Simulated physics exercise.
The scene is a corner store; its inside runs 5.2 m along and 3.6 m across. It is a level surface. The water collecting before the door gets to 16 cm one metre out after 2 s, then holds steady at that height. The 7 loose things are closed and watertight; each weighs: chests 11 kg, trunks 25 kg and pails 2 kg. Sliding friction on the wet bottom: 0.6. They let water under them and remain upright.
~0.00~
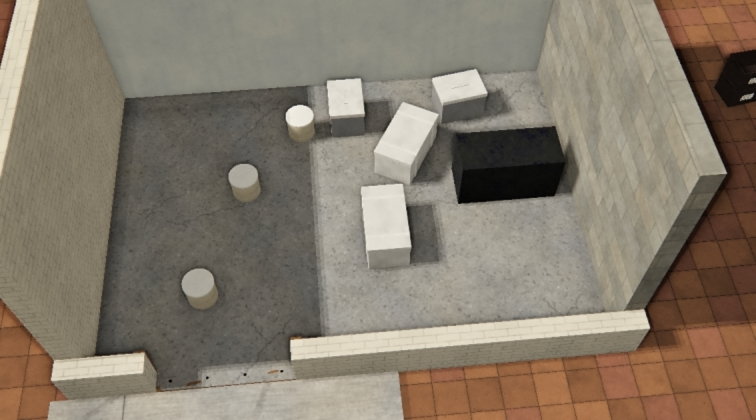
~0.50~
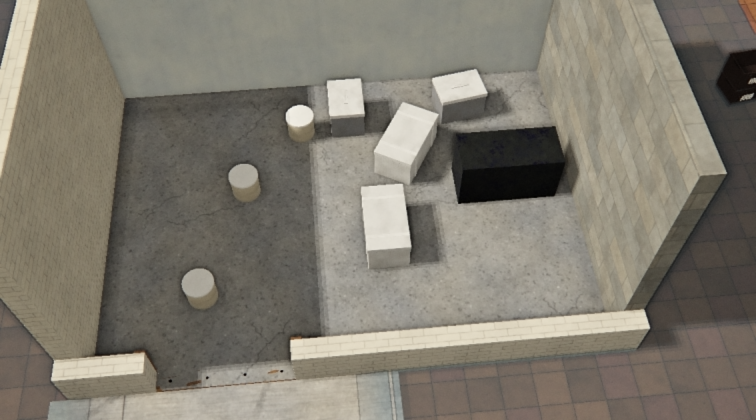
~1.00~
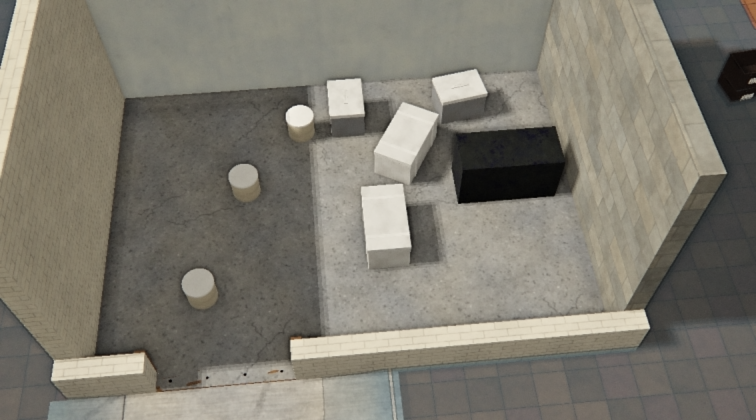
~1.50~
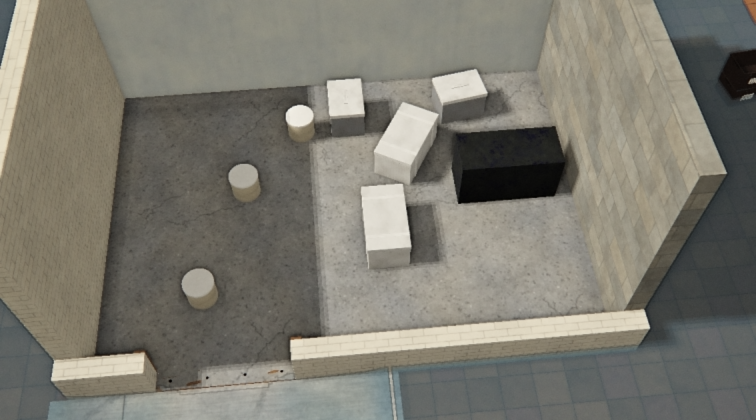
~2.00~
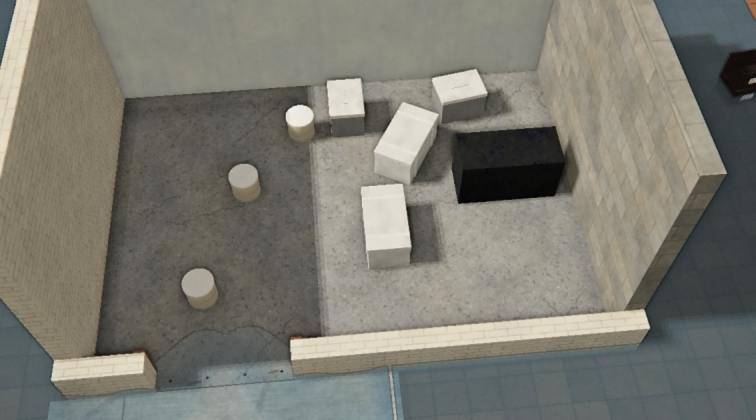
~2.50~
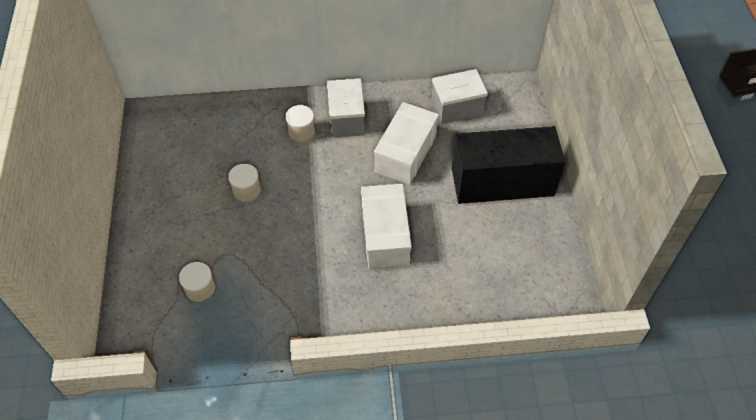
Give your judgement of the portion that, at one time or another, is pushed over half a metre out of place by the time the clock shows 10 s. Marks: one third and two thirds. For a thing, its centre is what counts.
Between one and two thirds.
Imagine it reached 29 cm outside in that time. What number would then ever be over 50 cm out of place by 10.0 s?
The count would be 6.
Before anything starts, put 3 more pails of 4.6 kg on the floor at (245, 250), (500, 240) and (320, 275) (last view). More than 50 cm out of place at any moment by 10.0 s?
Above the limit, then inside the limit, then inside the limit.
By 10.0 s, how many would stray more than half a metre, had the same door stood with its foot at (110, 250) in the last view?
Then 4.
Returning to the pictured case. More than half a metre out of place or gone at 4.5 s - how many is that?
I make it 2.
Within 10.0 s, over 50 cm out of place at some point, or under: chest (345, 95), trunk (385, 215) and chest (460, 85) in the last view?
Beyond, within, within.
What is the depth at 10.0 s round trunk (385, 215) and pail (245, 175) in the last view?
I'd estimate 3 cm for the first and 9 cm for the second.
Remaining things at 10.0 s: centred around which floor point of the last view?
I'd say about (423, 133) in the last view.
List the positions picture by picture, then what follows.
In the first frame, a pail at (198, 282) rests on the ground; a chest at (346, 97), on the bottom; water covers 0.0 m2; 0 of 7 have shifted.
In the second frame, a pail at (198, 282), on the bottom; a chest at (346, 97), on the bottom; 0.0 m2 under water; 0 of 7 have shifted.
In the third frame, a pail at (198, 282) rests on the ground; a chest at (346, 97), on the bottom; water covers 0.0 m2; 0 of 7 have shifted.
In the fourth frame, a pail at (198, 282), on the bottom; a chest at (346, 97) rests on the ground; water covers 0.0 m2; 0 of 7 have shifted.
In the fifth frame, a pail at (198, 282), on the bottom; a chest at (346, 97) rests on the ground; 0.4 m2 under water; 0 of 7 have shifted.
In the sixth frame, a pail at (195, 276), on the bottom, 8 cm from its start; a chest at (346, 97), on the bottom; water covers 1.2 m2; 1 of 7 have shifted.
After 3.5 s 1 of 7 are over 50 cm from their spots; 0 afloat.
After 4.5 s 2 of 7 are over 50 cm from their spots; 1 afloat.
After 7.0 s 3 of 7 are over 50 cm from their spots; 4 afloat.
After 10.0 s 4 of 7 are over 50 cm from their spots, and 4 have been at some point; 3 afloat.
